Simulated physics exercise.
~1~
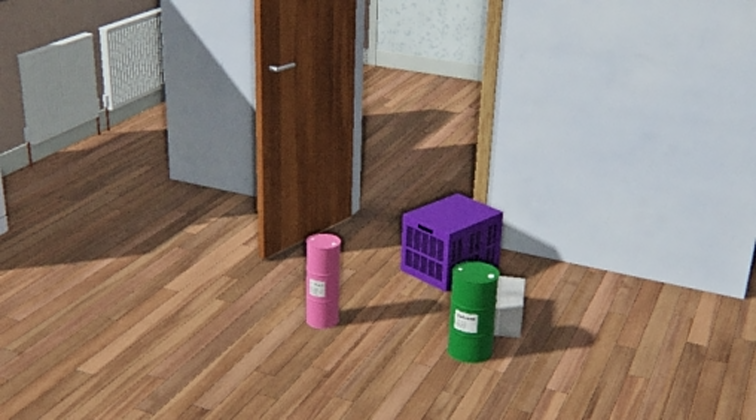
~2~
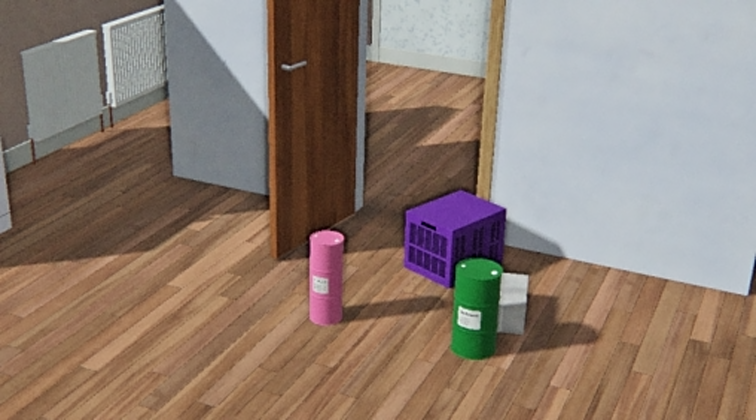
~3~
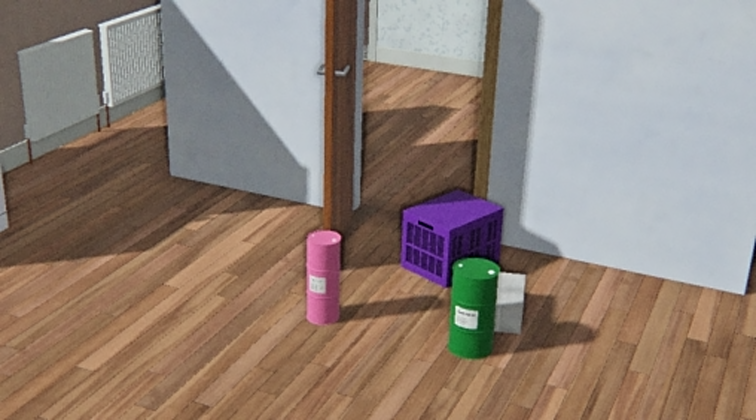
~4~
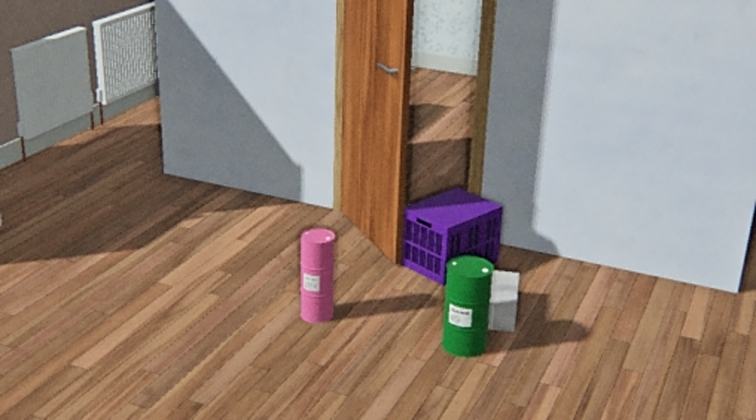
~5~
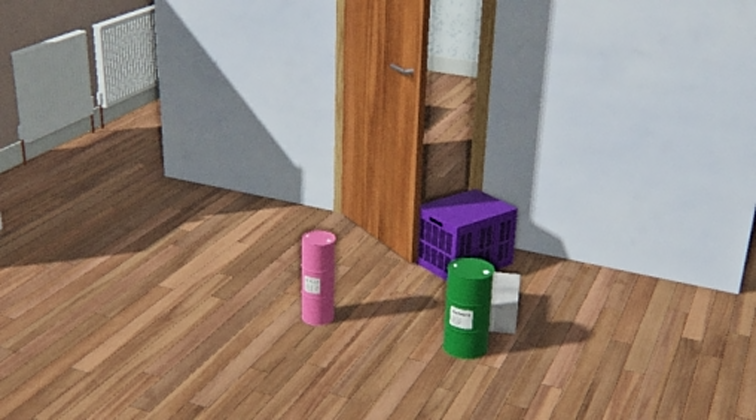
The brown door swings partway closed, pushes the purple crate right, and stops still ajar.
